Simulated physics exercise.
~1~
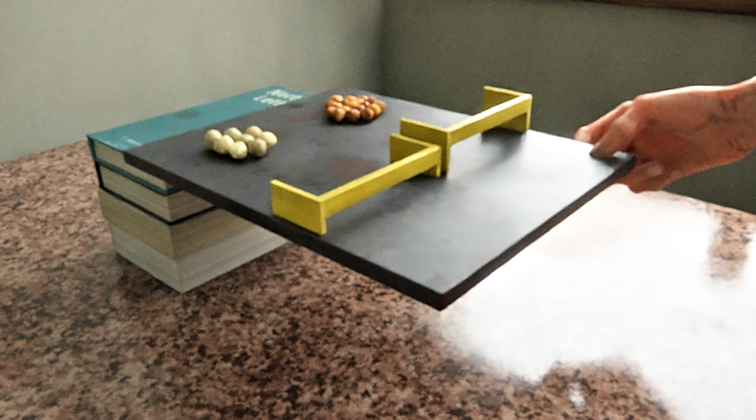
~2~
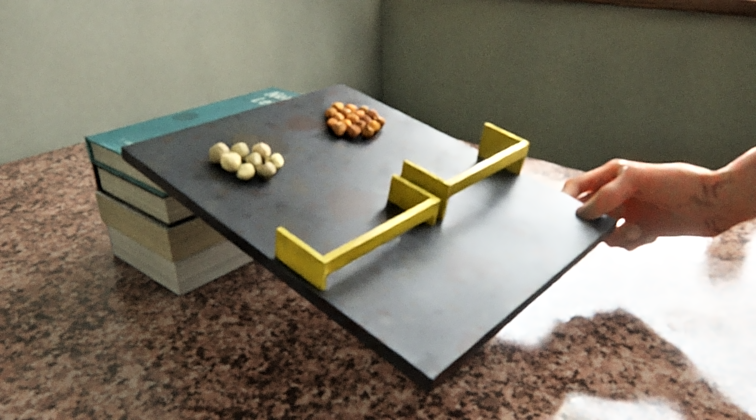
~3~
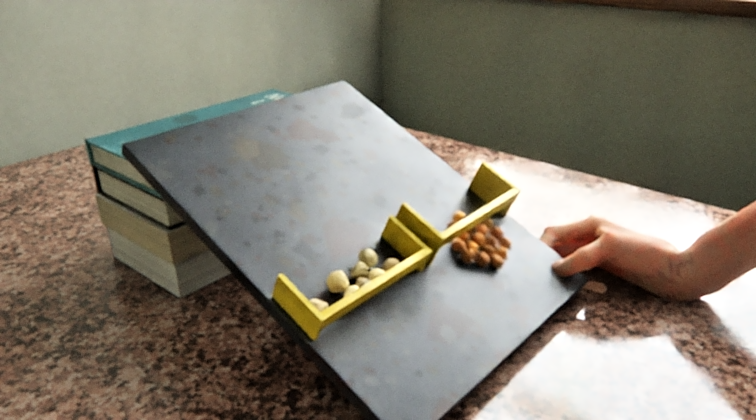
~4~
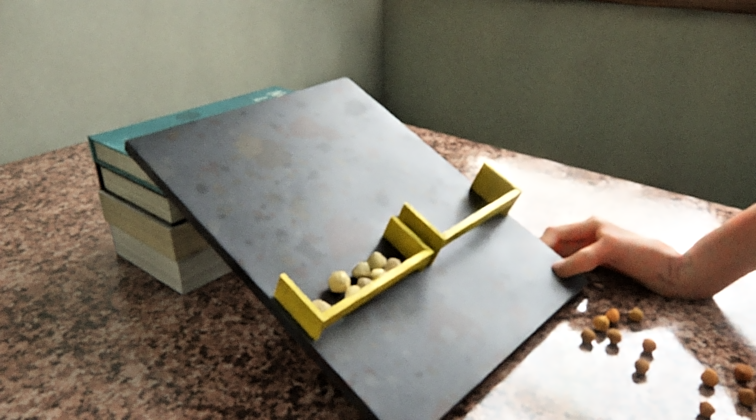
A hand lowered one end of a dark board propped on books, and two lots of small round things moved down the slope. The pale ones stopped behind the nearer yellow gate, while the brown ones passed the farther gate and scattered on the counter.
